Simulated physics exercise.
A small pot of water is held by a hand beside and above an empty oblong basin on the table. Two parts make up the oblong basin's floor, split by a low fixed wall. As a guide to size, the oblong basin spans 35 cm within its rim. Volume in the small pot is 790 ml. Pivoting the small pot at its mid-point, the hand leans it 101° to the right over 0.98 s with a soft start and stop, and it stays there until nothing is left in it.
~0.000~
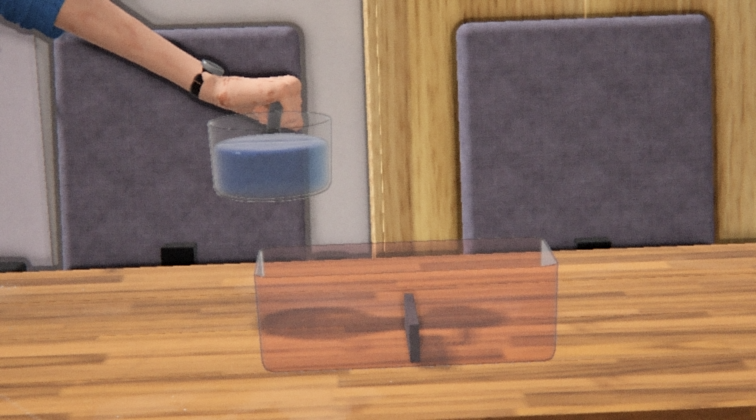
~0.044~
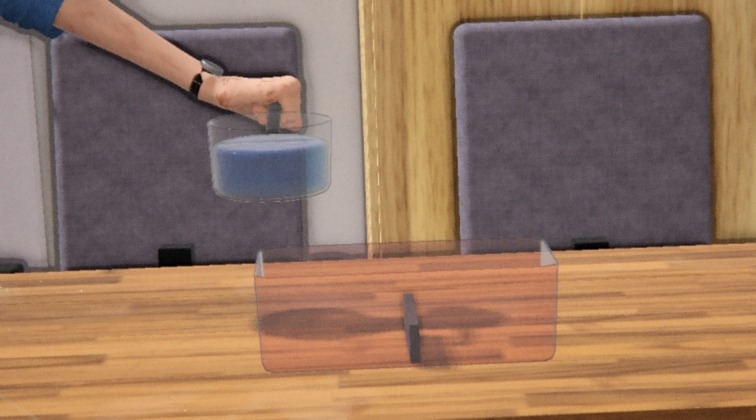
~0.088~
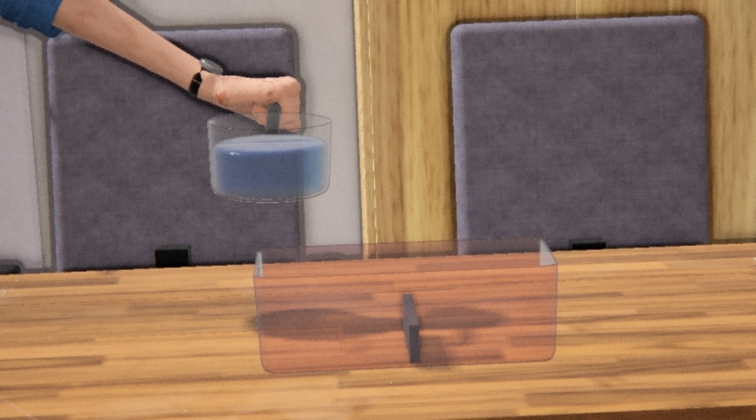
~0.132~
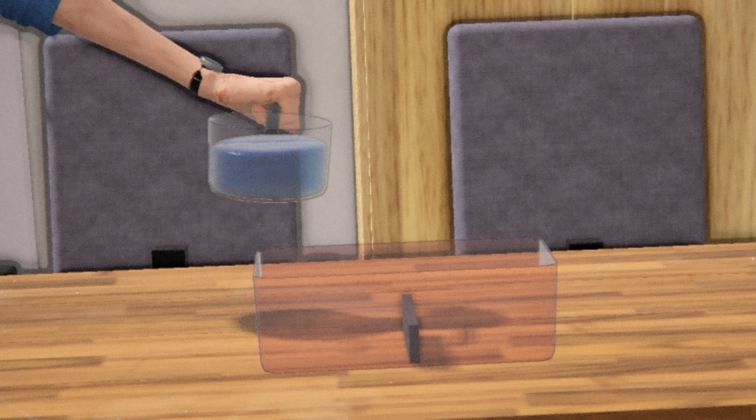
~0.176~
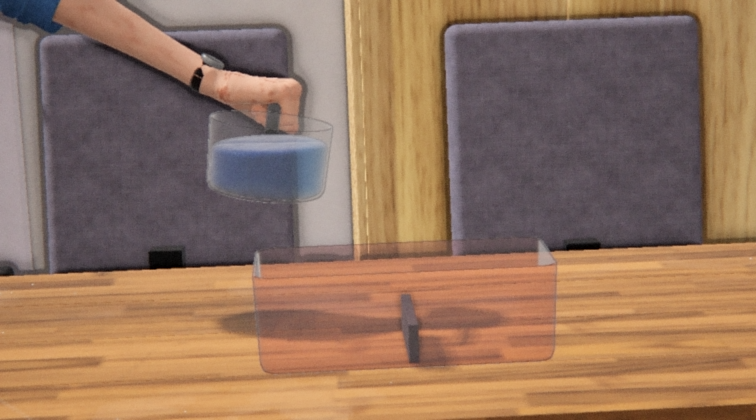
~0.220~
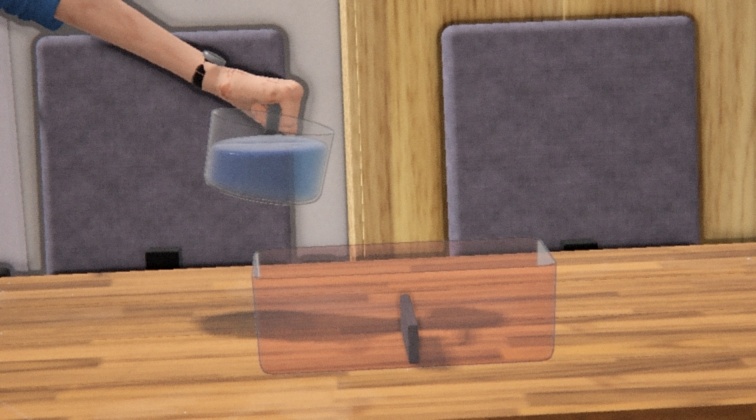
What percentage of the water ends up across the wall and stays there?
About 11 per cent.
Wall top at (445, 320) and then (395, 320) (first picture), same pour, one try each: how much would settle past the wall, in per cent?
In order, 15 and 40 per cent.
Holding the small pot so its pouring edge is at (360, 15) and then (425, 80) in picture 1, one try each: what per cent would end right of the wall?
Respectively about 90 and 95 percent.
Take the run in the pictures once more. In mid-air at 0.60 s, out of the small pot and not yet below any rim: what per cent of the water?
Roughly 26 percent.
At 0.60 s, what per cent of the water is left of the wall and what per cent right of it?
4 per cent left and 0 right, roughly.
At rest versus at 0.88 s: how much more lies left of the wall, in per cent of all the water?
Some 26 per cent.
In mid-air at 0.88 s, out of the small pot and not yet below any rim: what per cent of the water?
Close to 12 per cent.
By 0.60 s the tilt is 68° and 70 per cent is still to pour, 4 is left of the wall and 0 right of it.
By 0.88 s the tilt is 98° and 17 per cent is still to pour, 61 is left of the wall and 9 right of it.
By 1.16 s the tilt is 101° and 2 per cent is still to pour, 83 is left of the wall and 10 right of it.
By 1.48 s the tilt is 101° and 0 per cent is still to pour, 87 is left of the wall and 11 right of it.
At rest 87 per cent lies left of the wall, 11 right of it and 2 outside.
